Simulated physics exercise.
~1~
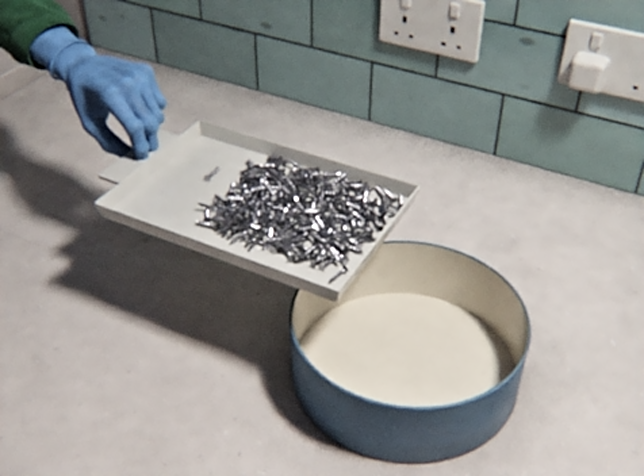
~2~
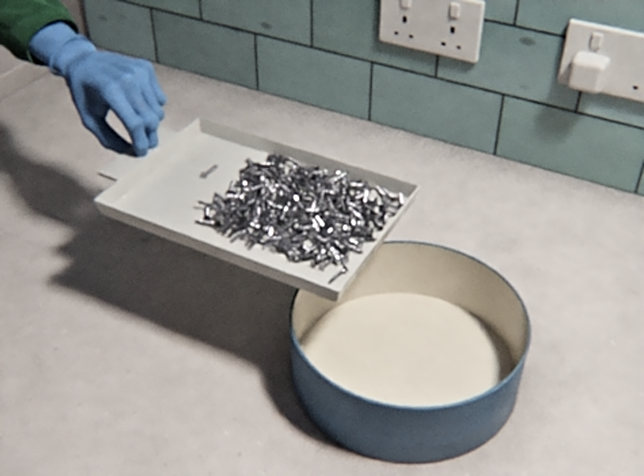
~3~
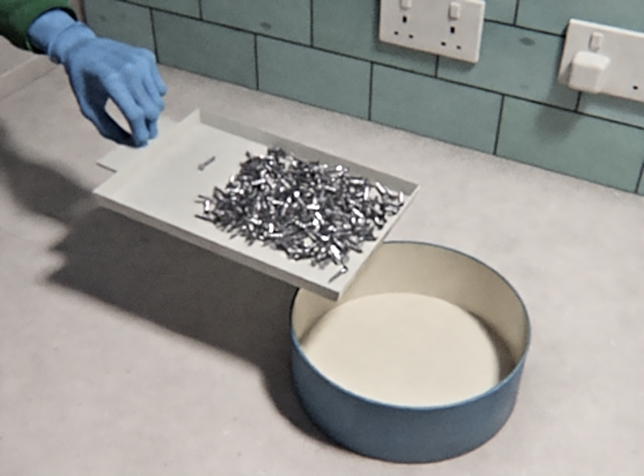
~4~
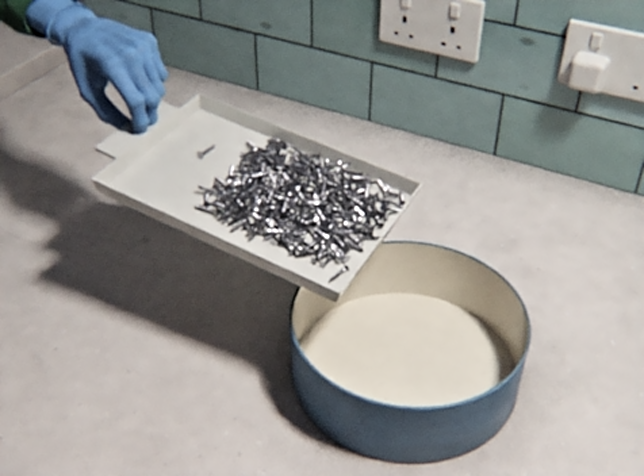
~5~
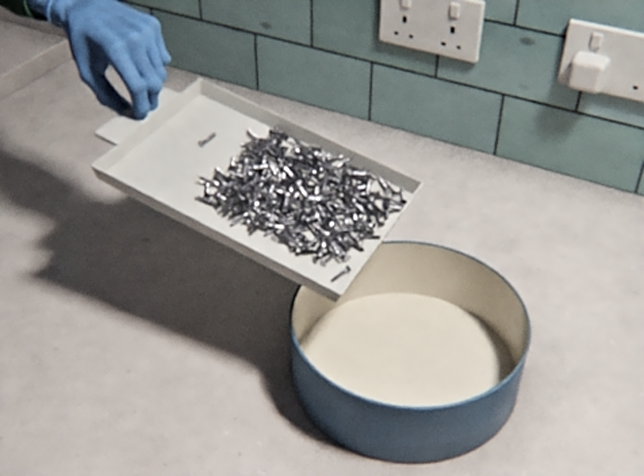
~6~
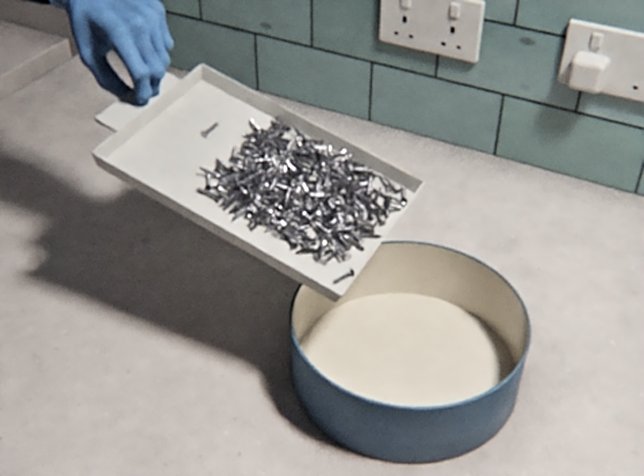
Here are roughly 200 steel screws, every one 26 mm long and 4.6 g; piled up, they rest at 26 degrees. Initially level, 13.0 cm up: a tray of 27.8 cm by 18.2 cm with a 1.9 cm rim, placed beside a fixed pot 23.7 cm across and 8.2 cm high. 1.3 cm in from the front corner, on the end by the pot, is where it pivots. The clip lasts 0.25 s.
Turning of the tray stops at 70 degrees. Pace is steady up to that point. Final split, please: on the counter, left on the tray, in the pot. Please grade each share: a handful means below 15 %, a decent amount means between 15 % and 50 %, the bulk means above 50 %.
Counter: A handful, left on the tray: A decent amount, pot: The bulk.
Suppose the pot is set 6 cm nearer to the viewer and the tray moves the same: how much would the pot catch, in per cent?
Then close to 70 per cent.
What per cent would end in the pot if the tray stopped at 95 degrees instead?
Estimate: Roughly 100 percent.
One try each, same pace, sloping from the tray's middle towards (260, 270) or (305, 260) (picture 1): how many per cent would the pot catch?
I'd put it at about 35 per cent for the first tilt and about 85 per cent for the second.
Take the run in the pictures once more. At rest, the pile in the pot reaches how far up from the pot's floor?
1.5 cm.
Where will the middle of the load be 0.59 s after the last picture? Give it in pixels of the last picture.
Close to pixel (374, 228).
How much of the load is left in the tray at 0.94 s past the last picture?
About 45 per cent.
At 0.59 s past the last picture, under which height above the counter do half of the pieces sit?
The halfway mark is near 18 cm.
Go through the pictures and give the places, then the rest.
The first frame shows tray tilt 0 degrees, front corners at (100, 202) and (336, 287); middle of the pieces at (300, 207); pot at (410, 315).
The second frame shows tray tilt 1 degrees, front corners at (99, 199) and (337, 287); middle of the pieces at (300, 206).
The third frame shows tray tilt 3 degrees, front corners at (98, 190) and (337, 287), lowest corner right front; middle of the pieces at (301, 203).
The fourth frame shows tray tilt 7 degrees, front corners at (97, 178) and (338, 288), lowest corner right front; middle of the pieces at (301, 198).
The fifth frame shows tray tilt 11 degrees, front corners at (97, 164) and (339, 289), lowest corner right front; middle of the pieces at (303, 193).
The sixth frame shows tray tilt 15 degrees, front corners at (97, 152) and (340, 290), lowest corner right front; middle of the pieces at (308, 187); pot at (410, 315).
Then, 0.36 s after the last picture, tilt 42 degrees; the tray holds 100 %, the pot 0 %.
Then, 0.59 s after the last picture, tilt 60 degrees; the tray holds 95 %, the pot 0 %.
Then, 0.94 s after the last picture, tilt 70 degrees; the tray holds 45 %, the pot 50 %.
In the end, counter 0 %, tray 40 %, pot 60 %.
